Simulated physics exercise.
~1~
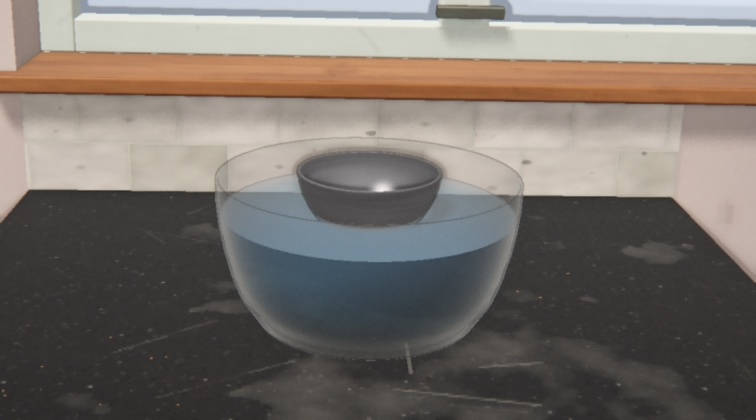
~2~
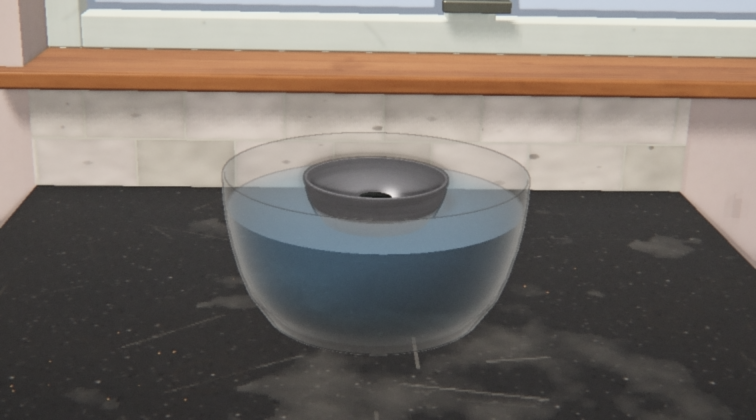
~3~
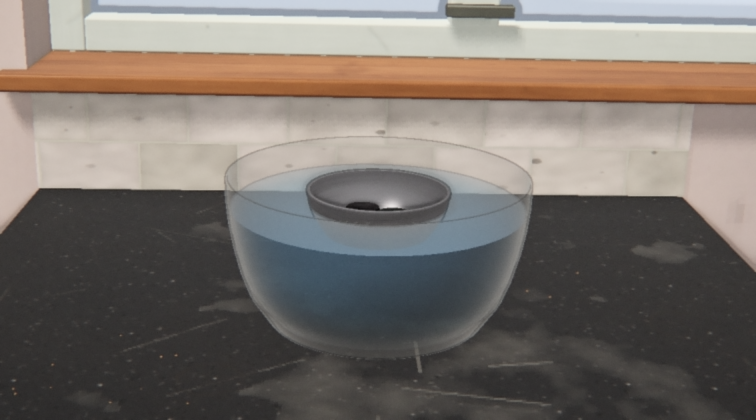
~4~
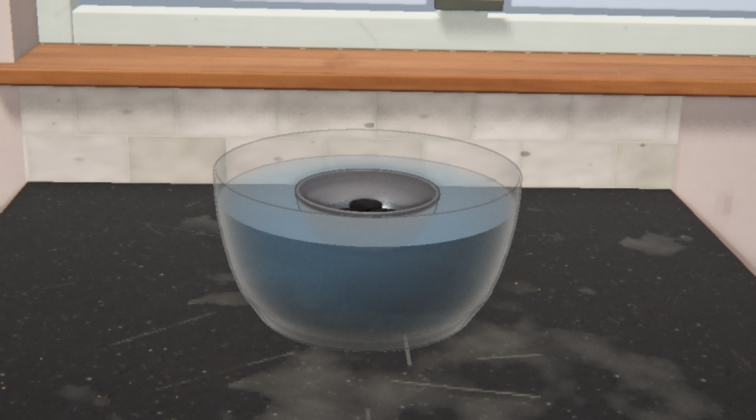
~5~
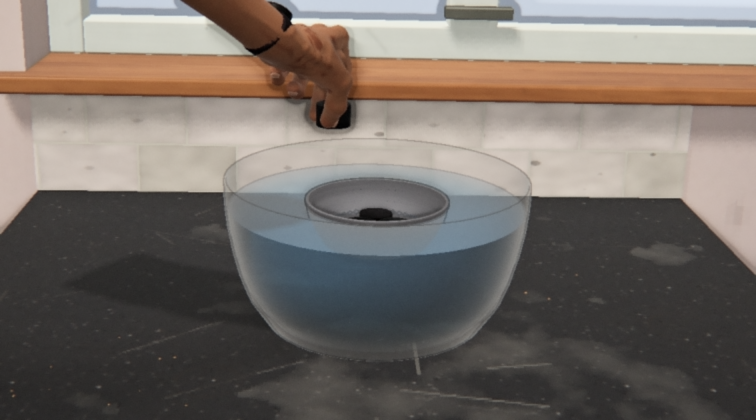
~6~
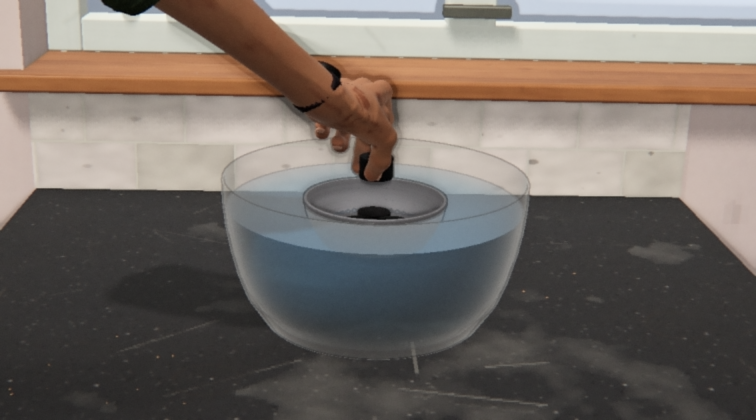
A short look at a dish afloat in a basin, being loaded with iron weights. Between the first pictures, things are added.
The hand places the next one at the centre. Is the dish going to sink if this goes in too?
My guess is it gets overloaded and drops.
Soon after, the iron weight is in and the dish dips.
Later, water pours in over its edge.
In the end, the dish lies on the bottom with its load.
